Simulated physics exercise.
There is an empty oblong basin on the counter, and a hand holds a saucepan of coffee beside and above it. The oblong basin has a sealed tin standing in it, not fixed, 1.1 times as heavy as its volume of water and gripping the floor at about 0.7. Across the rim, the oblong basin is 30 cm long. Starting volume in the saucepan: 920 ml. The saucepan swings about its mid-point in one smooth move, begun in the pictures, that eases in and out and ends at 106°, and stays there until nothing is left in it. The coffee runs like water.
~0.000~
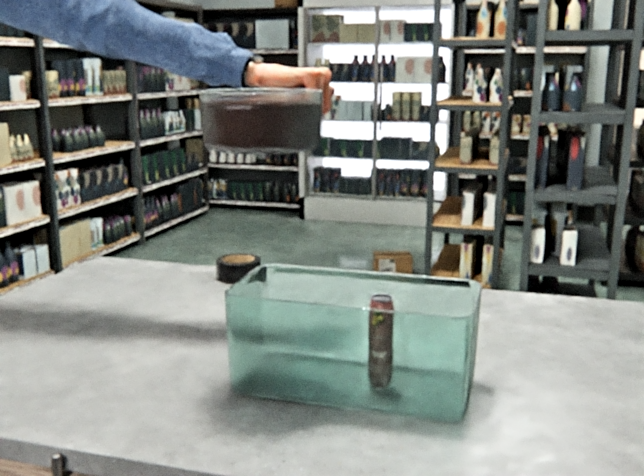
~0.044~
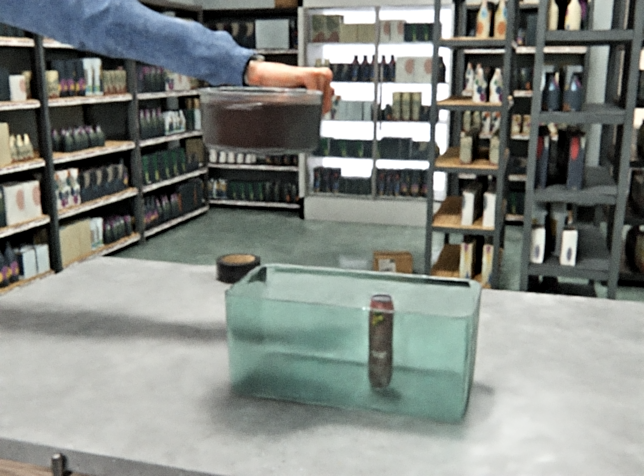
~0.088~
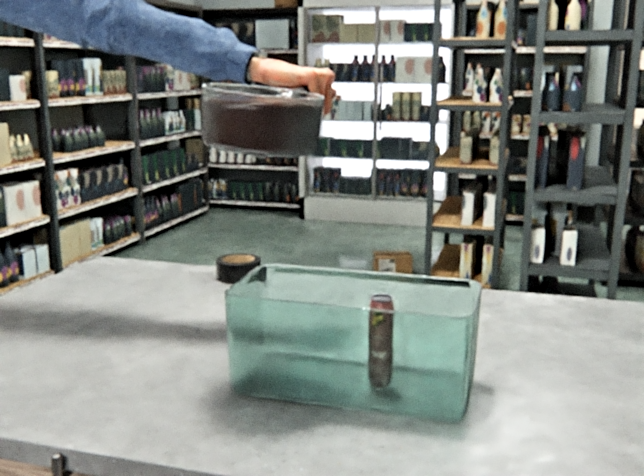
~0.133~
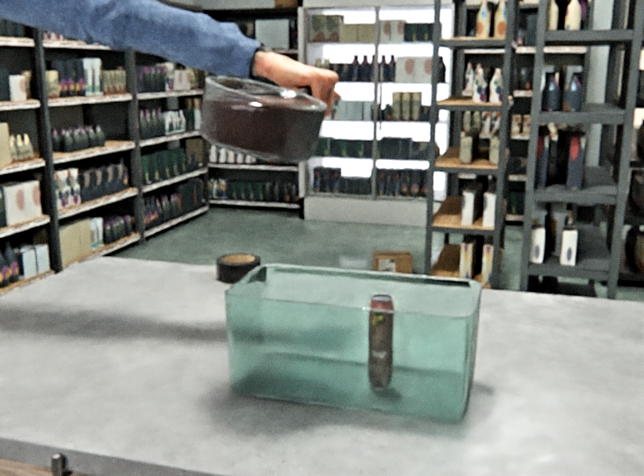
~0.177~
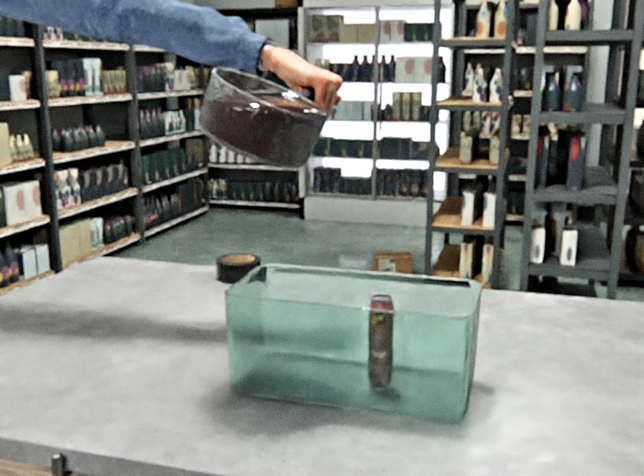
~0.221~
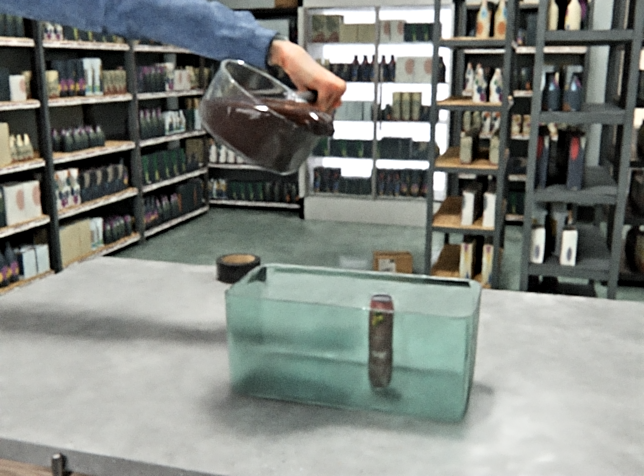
In a shop, a hand steadily tilts a clear container of dark liquid rightward above a greenish basin.
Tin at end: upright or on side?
Upright.
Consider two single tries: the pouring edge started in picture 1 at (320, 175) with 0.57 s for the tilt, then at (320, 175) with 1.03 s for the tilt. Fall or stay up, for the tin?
Run one: It tumbles. Run two: It does not tip.
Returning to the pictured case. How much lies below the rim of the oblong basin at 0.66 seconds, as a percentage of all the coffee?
Roughly 88 per cent.
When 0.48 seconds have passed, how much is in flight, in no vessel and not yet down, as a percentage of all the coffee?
62 per cent.
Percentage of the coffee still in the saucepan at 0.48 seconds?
I reckon about 18 in a hundred is still held.
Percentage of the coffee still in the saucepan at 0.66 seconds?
Around 4 in a hundred is still there.
By 0.48 s the tilt is 99° and 18 per cent is still to pour; the tin stands where it began.
By 0.66 s the tilt is 106° and 4 per cent is still to pour; the tin leans 6°.
By 0.86 s the tilt is 106° and 0 per cent is still to pour; the tin leans 5°.
By 1.07 s the tilt is 106° and 0 per cent is still to pour; the tin leans 7°.
At rest the tin stands 2 cm from where it began.
